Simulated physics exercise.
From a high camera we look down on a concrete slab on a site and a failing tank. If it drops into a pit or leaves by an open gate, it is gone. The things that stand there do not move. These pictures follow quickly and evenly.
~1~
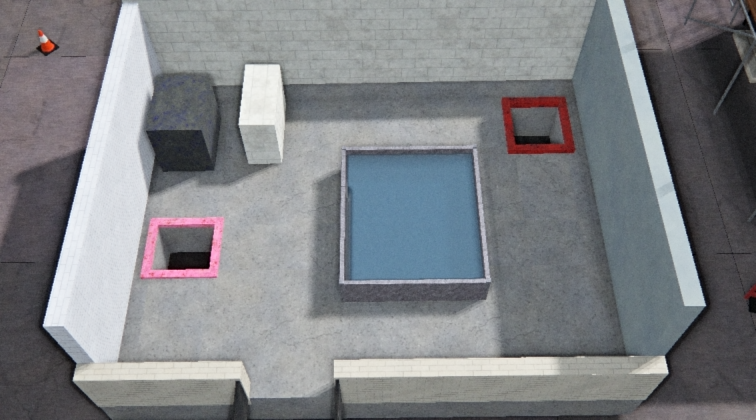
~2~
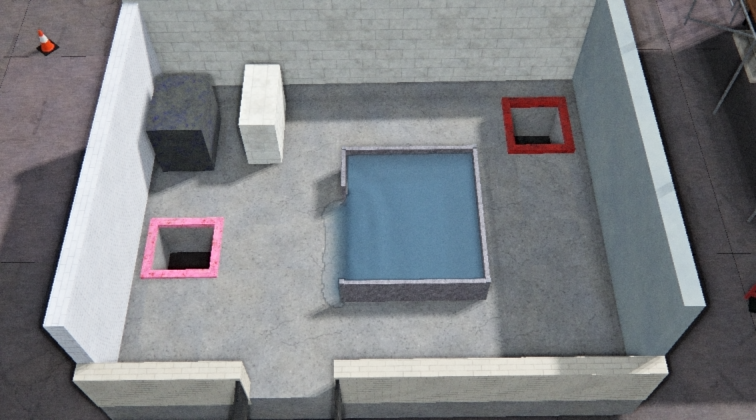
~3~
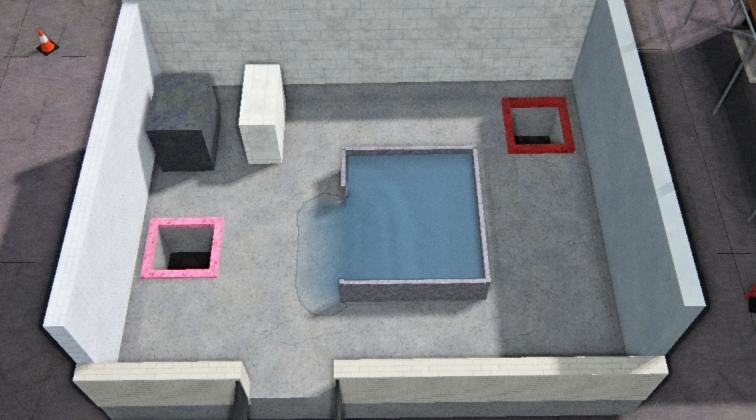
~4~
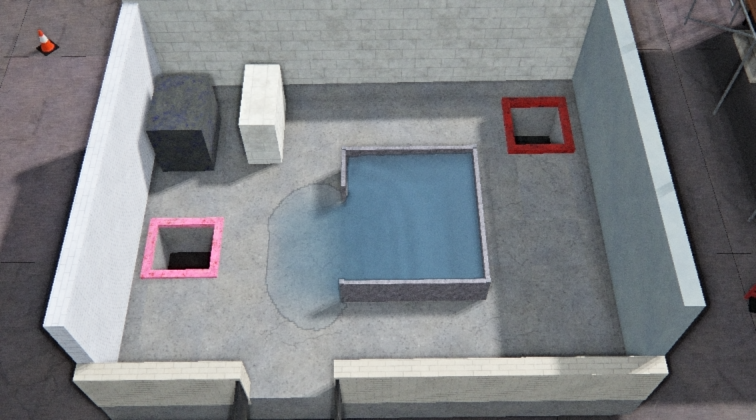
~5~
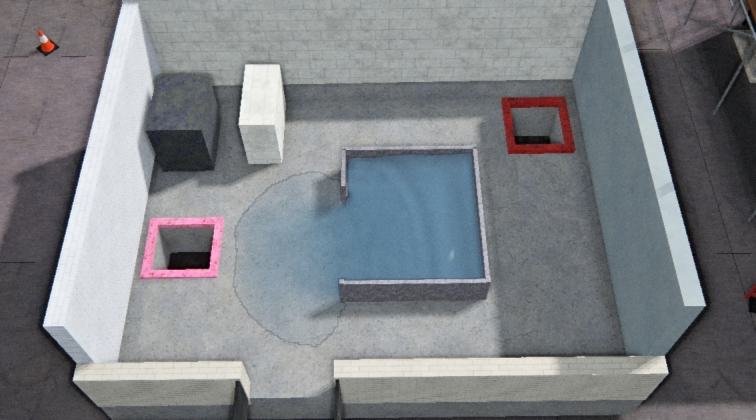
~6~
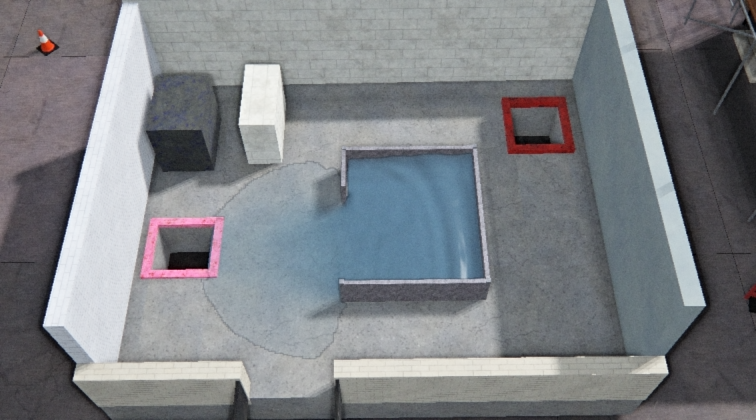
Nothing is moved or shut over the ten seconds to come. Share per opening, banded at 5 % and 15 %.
My prediction: Gate: Five to fifteen per cent. Red pit: Beneath five per cent. Pink pit: Past fifteen per cent.
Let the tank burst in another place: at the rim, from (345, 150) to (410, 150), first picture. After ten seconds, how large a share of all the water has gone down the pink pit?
Share recorded - pink: 4 %.
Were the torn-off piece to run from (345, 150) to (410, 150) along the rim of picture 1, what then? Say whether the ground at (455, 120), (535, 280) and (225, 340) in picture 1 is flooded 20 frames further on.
So the first one is drenched, the next left untouched, and the last left untouched.
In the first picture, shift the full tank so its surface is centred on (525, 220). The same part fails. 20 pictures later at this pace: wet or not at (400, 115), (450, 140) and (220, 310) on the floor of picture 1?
Looking at all three, I'd call them bone dry, bone dry, swamped.
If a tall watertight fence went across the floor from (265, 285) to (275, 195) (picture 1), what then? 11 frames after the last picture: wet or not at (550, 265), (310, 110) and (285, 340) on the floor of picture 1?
Okay, the first comes out left untouched, the next soaked, and the last soaked.
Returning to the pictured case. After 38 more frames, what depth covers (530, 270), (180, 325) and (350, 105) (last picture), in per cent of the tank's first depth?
Roughly 0, 25 and 2 per cent, in turn.
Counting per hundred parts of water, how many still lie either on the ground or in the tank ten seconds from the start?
Near 50 percent, give or take.
A moment on, water covers 30 % of the floor; the gate 0 %, the red pit 0 %, the pink pit 4 %.
Next, water covers 30 % of the floor; the gate 0 %, the red pit 0 %, the pink pit 10 %.
Then, water covers 35 % of the floor; the gate 1 %, the red pit 0 %, the pink pit 20 %.
Later, water covers 45 % of the floor; the gate 4 %, the red pit 0 %, the pink pit 34 %.
In the end, water covers 65 % of the floor; the gate 8 %, the red pit 0 %, the pink pit 41 %.
